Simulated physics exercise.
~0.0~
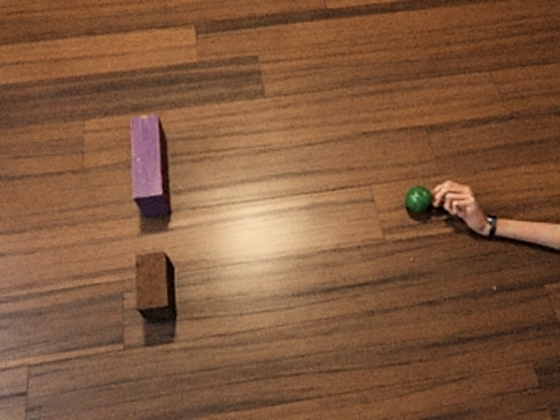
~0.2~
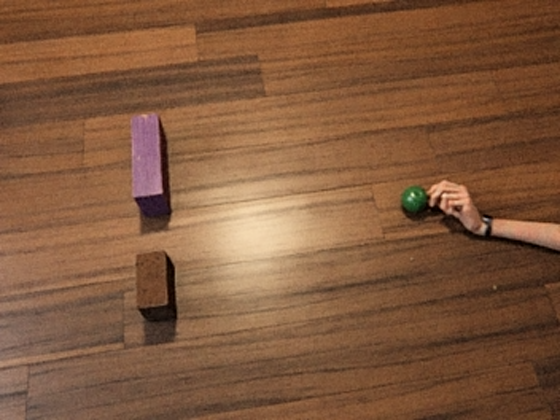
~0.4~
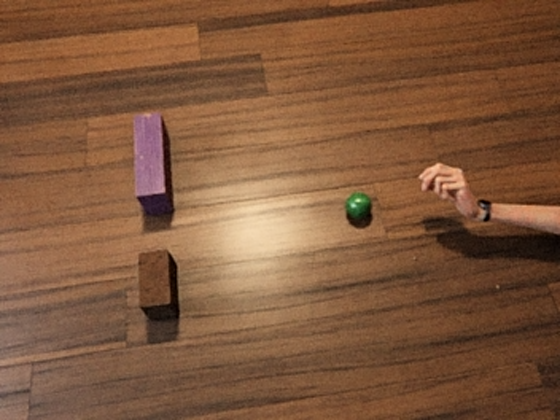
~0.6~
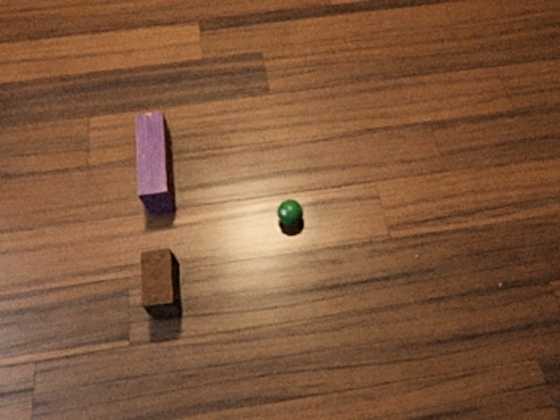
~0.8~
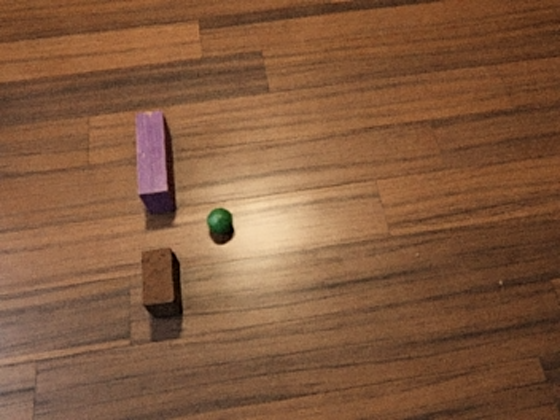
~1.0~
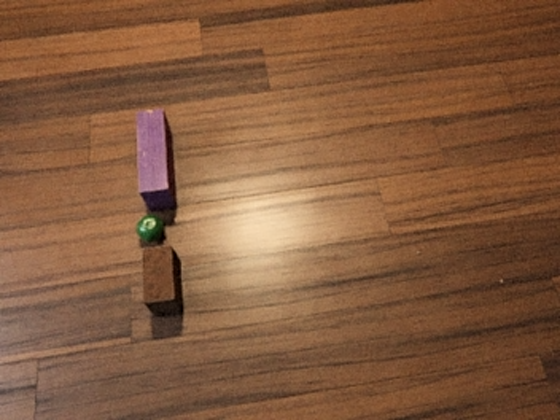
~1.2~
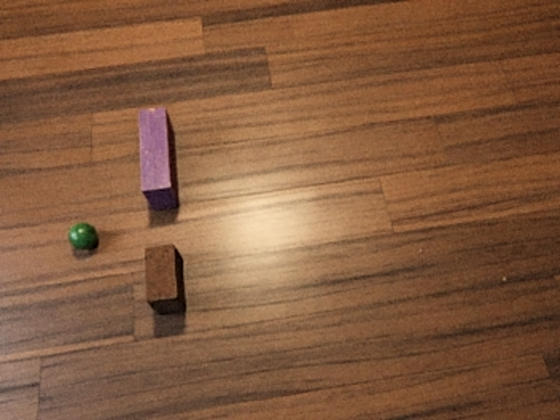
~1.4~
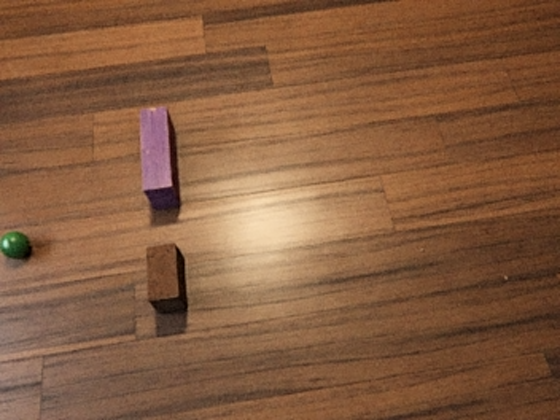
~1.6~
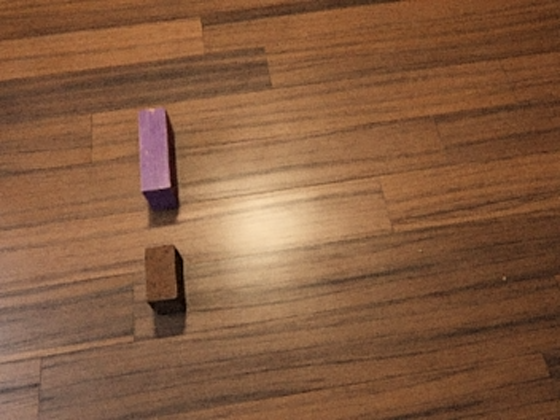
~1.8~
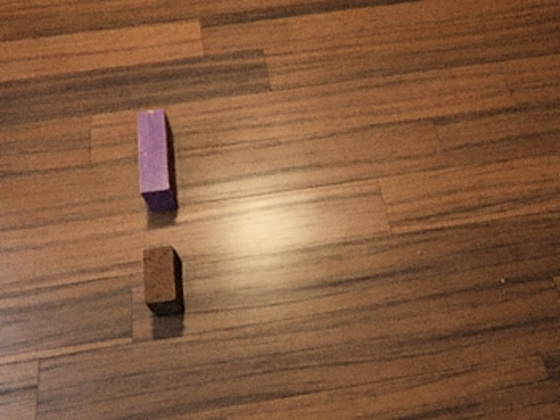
A hand released a small green ball on a wooden floor and drew back as it rolled left toward a purple block and a brown one. The ball passed through the gap between them and rolled out of sight, leaving both blocks standing.
